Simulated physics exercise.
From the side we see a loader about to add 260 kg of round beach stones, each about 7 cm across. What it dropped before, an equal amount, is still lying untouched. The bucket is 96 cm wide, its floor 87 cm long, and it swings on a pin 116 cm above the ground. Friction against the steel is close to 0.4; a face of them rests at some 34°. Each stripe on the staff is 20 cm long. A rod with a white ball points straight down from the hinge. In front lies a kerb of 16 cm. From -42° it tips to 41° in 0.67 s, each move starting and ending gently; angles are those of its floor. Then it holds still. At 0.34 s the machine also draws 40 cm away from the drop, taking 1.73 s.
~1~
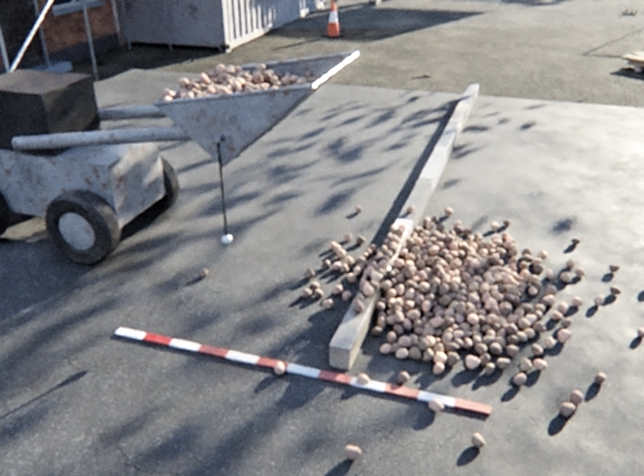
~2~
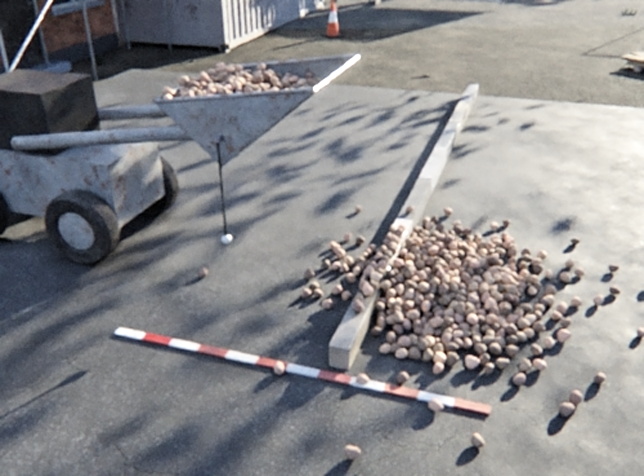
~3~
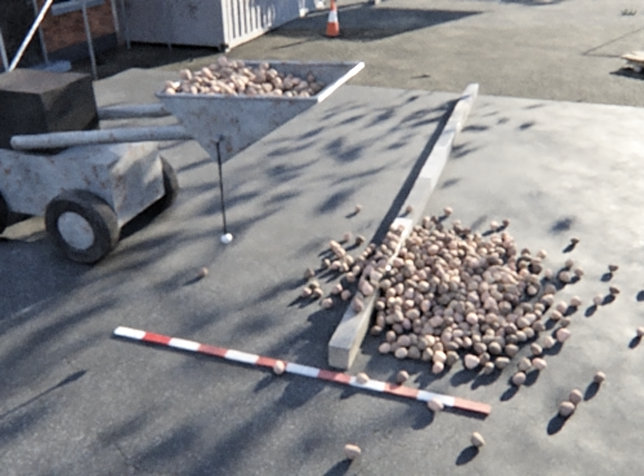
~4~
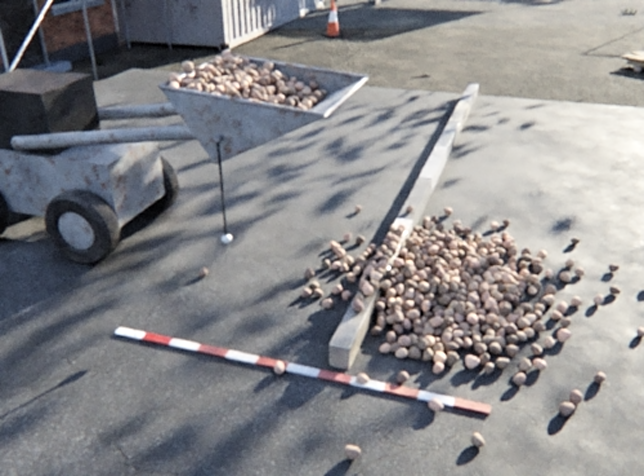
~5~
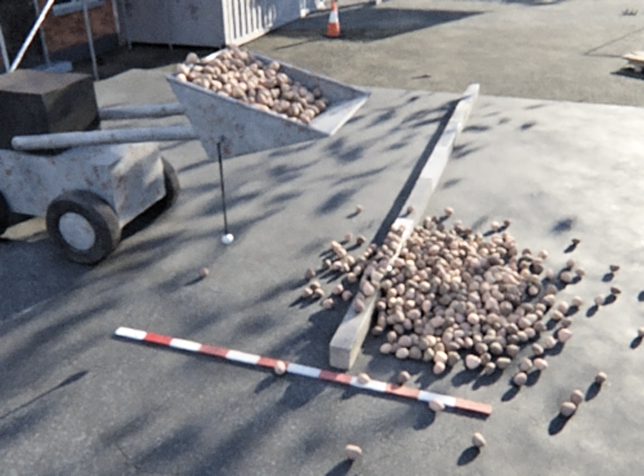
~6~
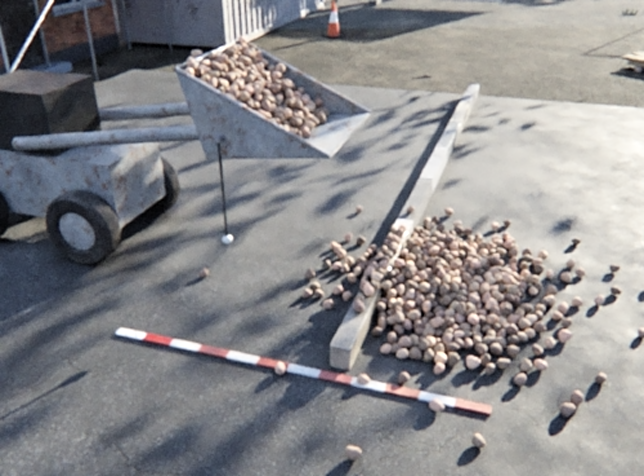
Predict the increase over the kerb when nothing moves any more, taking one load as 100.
Some 5 per cent is added.
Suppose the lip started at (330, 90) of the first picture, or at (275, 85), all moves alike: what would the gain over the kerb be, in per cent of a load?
First some 15, then 0 per cent.
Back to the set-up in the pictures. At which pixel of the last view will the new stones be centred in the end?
Around (344, 262).
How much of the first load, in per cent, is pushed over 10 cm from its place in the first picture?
About 5 per cent.
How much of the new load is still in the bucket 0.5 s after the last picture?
It holds some 75 per cent.
Then, 0.2 s after the last picture the floor is at 28°; in per cent of one load, 100 in the bucket, 10 on this side of the kerb, 90 over the kerb; the foremost stones are past the picture's edge.
Then, 0.5 s after the last picture the floor is at 41°; in per cent of one load, 77 in the bucket, 34 on this side of the kerb, 90 over the kerb; the foremost stones are past the picture's edge.
Then, 2.2 s after the last picture the floor is at 41°; in per cent of one load, 0 in the bucket, 105 on this side of the kerb, 95 over the kerb; the foremost stones are past the picture's edge.
Then, 4.7 s after the last picture the floor is at 41°; in per cent of one load, 0 in the bucket, 105 on this side of the kerb, 95 over the kerb; the foremost stones are past the picture's edge. Net gain over the kerb, 5.
